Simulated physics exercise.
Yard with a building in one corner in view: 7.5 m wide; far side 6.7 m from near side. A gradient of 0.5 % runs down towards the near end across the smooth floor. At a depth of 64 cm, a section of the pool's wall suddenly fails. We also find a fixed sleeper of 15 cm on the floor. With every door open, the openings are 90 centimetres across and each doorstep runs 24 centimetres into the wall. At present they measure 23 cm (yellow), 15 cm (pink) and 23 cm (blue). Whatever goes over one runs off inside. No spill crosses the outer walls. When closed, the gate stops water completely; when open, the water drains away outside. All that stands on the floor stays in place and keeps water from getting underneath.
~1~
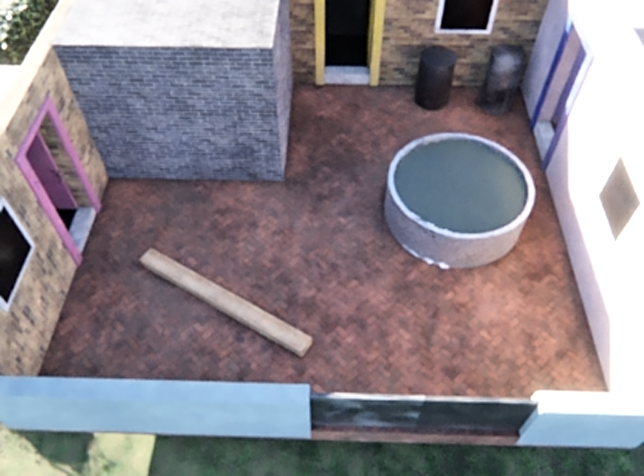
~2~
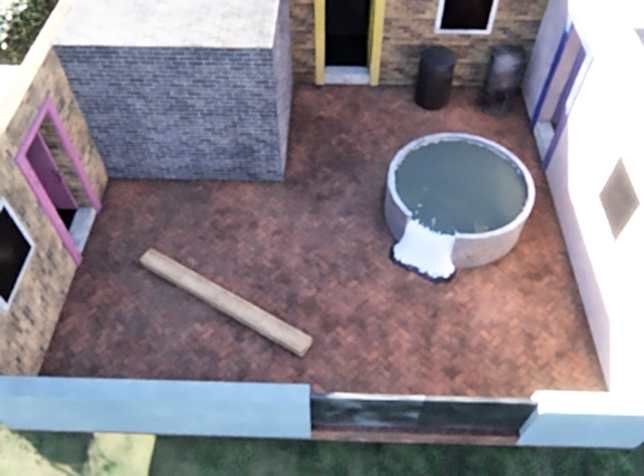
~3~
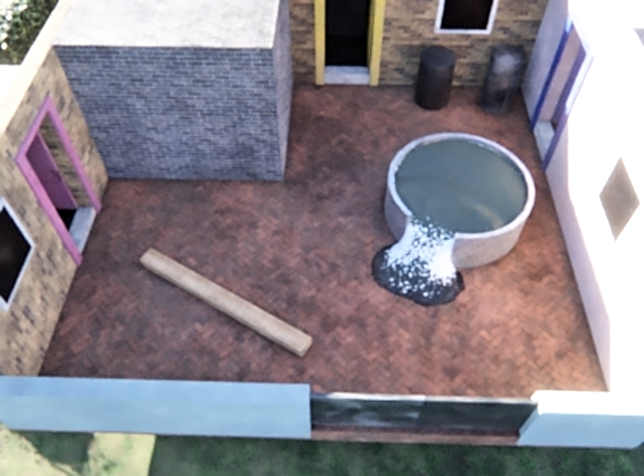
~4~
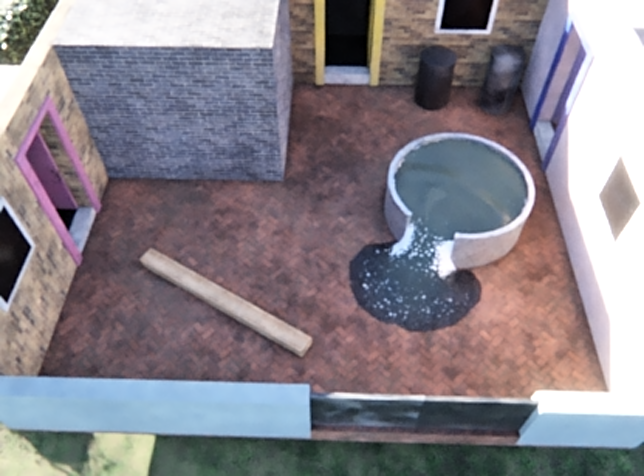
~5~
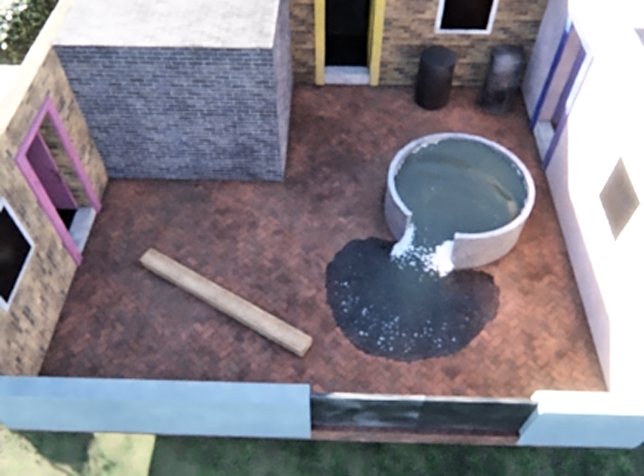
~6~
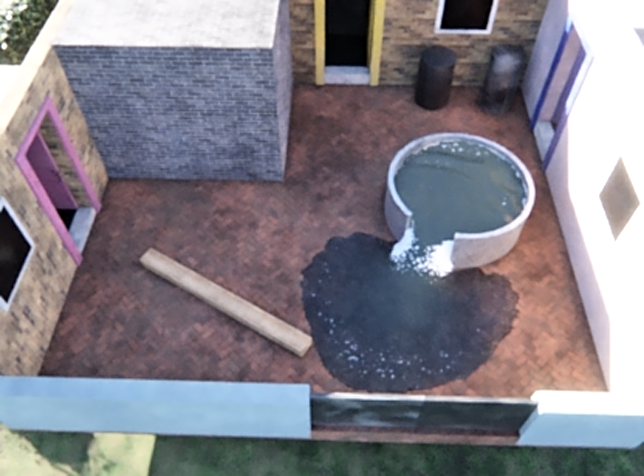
Water pouring through a gap in a round pool's wall, spreading in a dark puddle across a brick-paved yard towards the near side.
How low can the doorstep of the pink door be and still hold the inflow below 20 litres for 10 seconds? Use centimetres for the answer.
No lower than about 6.5 cm.
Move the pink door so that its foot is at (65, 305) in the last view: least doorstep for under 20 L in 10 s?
You'd want it roughly 9.0 cm high.
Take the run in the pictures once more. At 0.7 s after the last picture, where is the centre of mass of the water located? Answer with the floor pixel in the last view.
It lies near (432, 245) in the last picture.
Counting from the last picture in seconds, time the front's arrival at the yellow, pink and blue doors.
Front at yellow: Not within the 10 s; at pink: 2.6 s; at blue: 5.0 s.
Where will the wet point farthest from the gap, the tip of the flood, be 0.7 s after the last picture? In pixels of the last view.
At about (210, 409).
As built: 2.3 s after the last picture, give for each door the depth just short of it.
Yellow door 0 cm, pink door 0 cm, blue door 0 cm.
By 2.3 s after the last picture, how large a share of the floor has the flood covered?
About 45 per cent.
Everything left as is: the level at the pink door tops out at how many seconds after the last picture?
6.5 s.
Then, 0.7 s after the last picture water covers 20 % of the floor, deepest (32 cm) near (410, 254); it has not reached the pink door.
Then, 2.3 s after the last picture water covers 45 % of the floor, deepest (22 cm) near (410, 254); it has not reached the pink door.
Then, 9.3 s after the last picture water covers 85 % of the floor, deepest (10 cm) near (38, 377); 8 cm at the pink door, 0 litres in over its 15 cm doorstep.
At the pink door as built, the water peaked near 12 cm, 6.5 s after the last picture.
Run again over the same 10 s with other heights there, 33 litres in over 5.5 cm, 13 litres over 7.5 cm. The limit of 20 litres is kept from about 6.5 cm up.
